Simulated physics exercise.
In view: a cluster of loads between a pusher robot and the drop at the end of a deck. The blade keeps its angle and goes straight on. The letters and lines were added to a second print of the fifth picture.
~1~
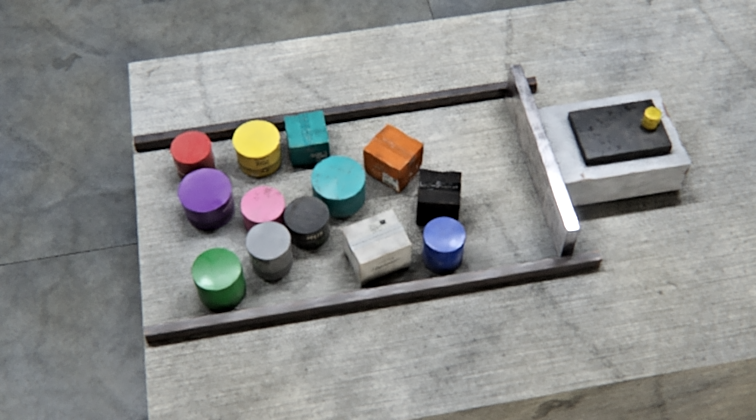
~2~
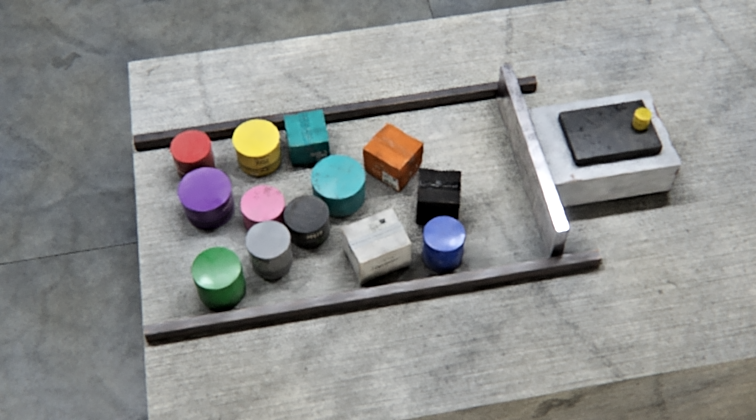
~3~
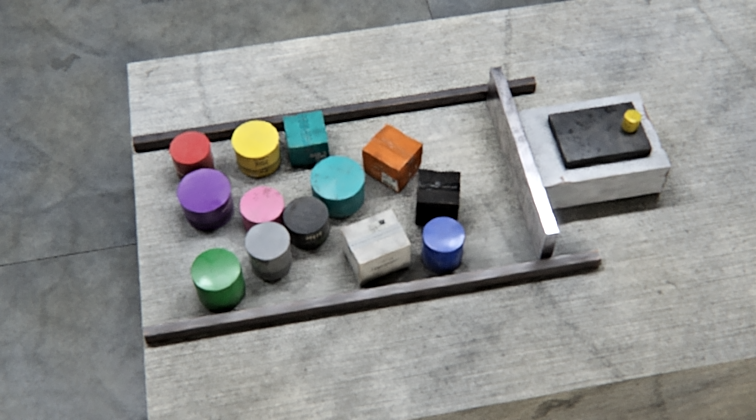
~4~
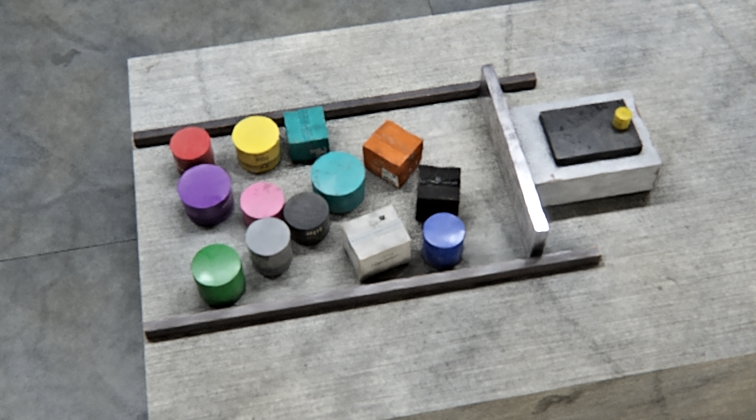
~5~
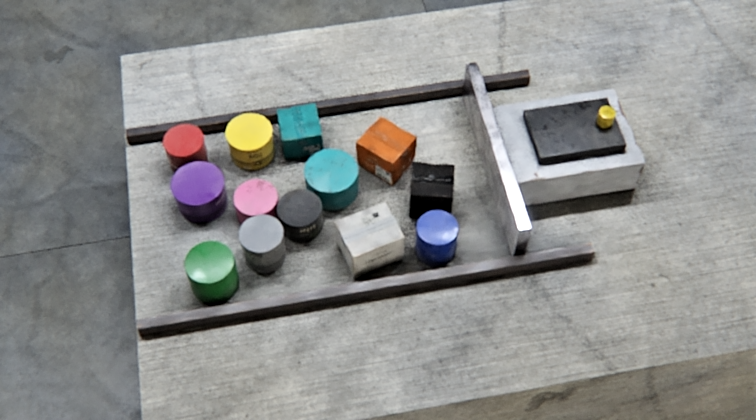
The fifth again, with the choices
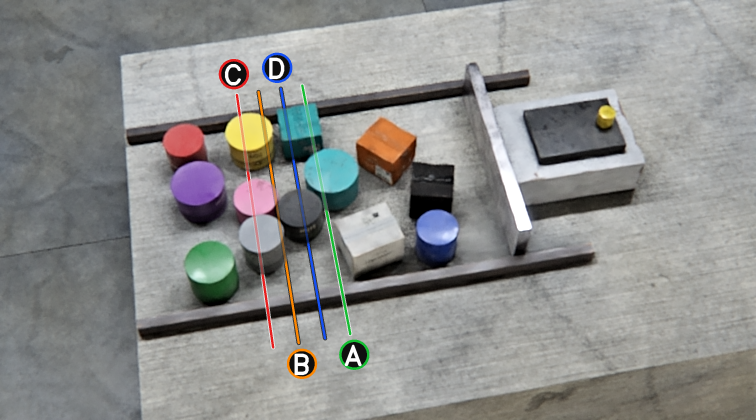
A pale grey deck with two dark rails, set above a grey floor, is seen from above at an angle. Coloured round containers and boxes cluster between the rails, red, purple and green at left, orange, black and blue at right, beside a white-and-black machine with an upright plate. The machine slides slowly left, narrowing the gap while the cluster stays put, and the view shifts slightly late on.
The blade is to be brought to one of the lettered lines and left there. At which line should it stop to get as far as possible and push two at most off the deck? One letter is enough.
Stop at C.
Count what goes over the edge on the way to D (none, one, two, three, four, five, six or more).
In all, none.
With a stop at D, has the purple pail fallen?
No.
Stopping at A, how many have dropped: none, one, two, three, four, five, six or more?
By then, none.
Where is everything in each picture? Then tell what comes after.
Purple pail (207, 199); blue canister (443, 245); white parcel (377, 248), in the first picture.
Robot (603, 132); orange parcel (393, 158), in the second picture.
Robot (593, 134); yellow pail (257, 149), in the third picture.
Robot (583, 131); grey pail (270, 248), in the fourth picture.
Robot (567, 130); turquoise parcel (300, 131); black box (432, 191); turquoise canister (332, 180), in the fifth picture.
On the marked copy, A at (324, 199); B at (277, 207); C at (253, 210); D at (301, 203).
Following C. Soon after the start, robot (482, 143); blue canister (401, 246); white parcel (350, 244).
Later, robot (395, 157); green canister (166, 289); purple pail (174, 193).
In the end, robot (328, 167); green canister over the edge; grey pail (138, 269); one fallen.
As for the rest, A is within the limit but short; B is within the limit but short; D is within the limit but short.
